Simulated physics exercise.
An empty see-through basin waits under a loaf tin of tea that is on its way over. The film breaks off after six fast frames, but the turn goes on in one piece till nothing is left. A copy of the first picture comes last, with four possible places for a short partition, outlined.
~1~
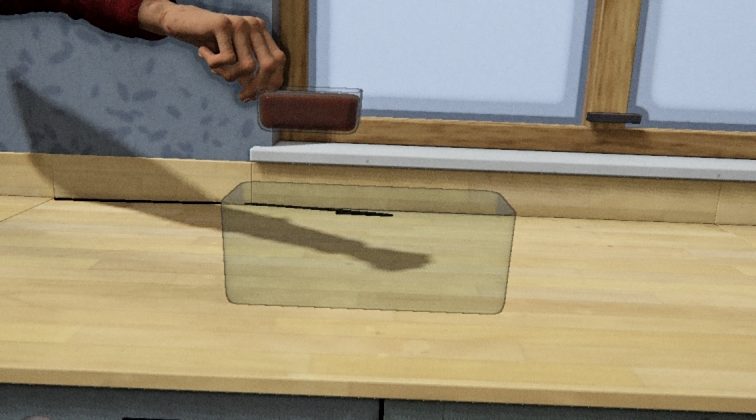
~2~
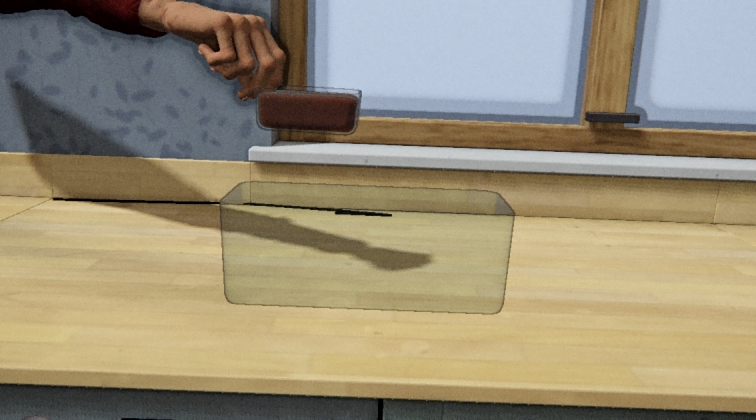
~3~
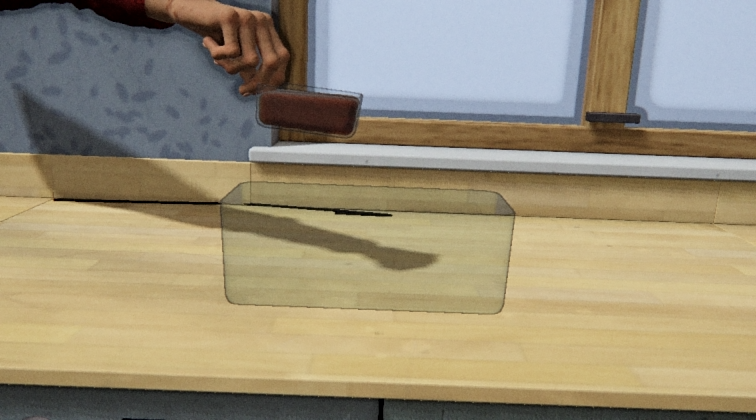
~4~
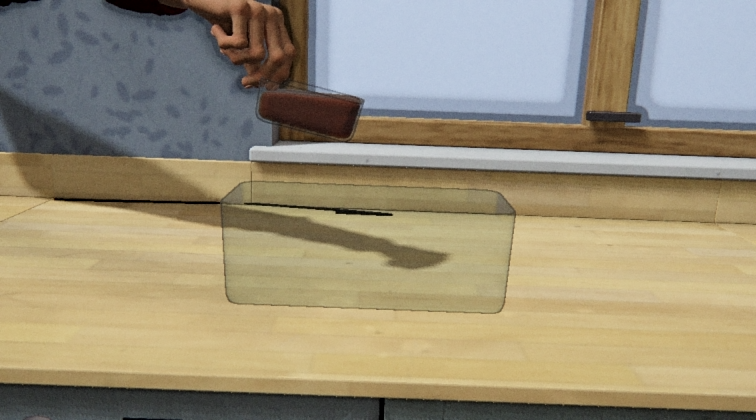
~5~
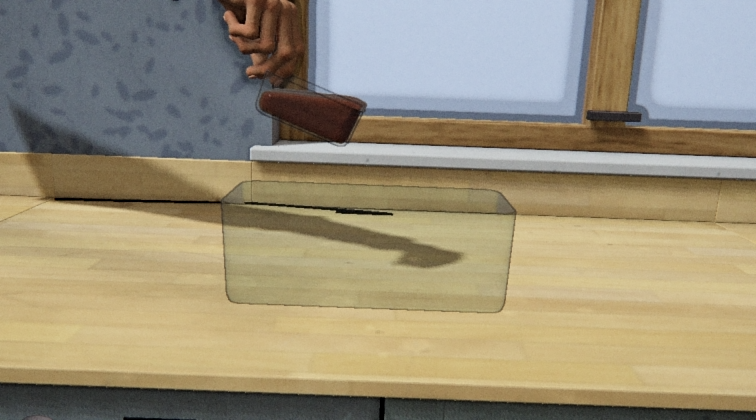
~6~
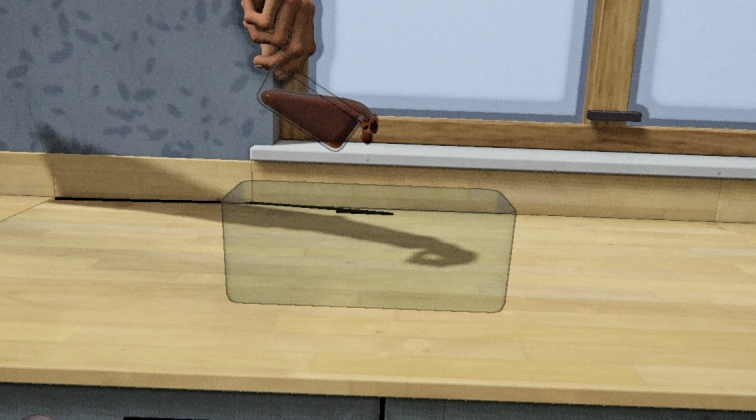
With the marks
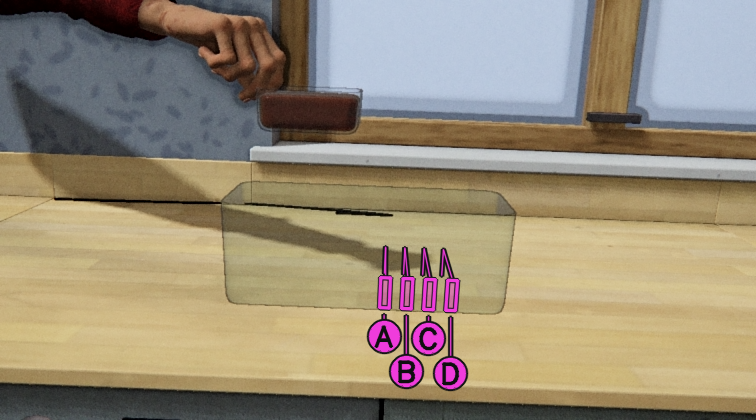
On a wooden kitchen counter, a hand tilting a small clear tin of reddish-brown tea above an empty see-through basin, tea crossing its lip.
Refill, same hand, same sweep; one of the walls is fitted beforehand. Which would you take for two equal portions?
Place B.
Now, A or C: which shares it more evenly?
That is place A.
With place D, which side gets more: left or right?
The left one.
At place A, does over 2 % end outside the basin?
No, it does not.
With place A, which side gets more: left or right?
The right side.
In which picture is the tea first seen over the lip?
Picture 5.
In magenta, A at (384, 314); B at (406, 315); C at (428, 316); D at (450, 317).
With A, about 26 % ends left of the wall and 74 % right of it.
With B, about 52 % ends left of the wall and 48 % right of it.
With C, about 95 % ends left of the wall and 4 % right of it.
With D, about 95 % ends left of the wall and 5 % right of it.
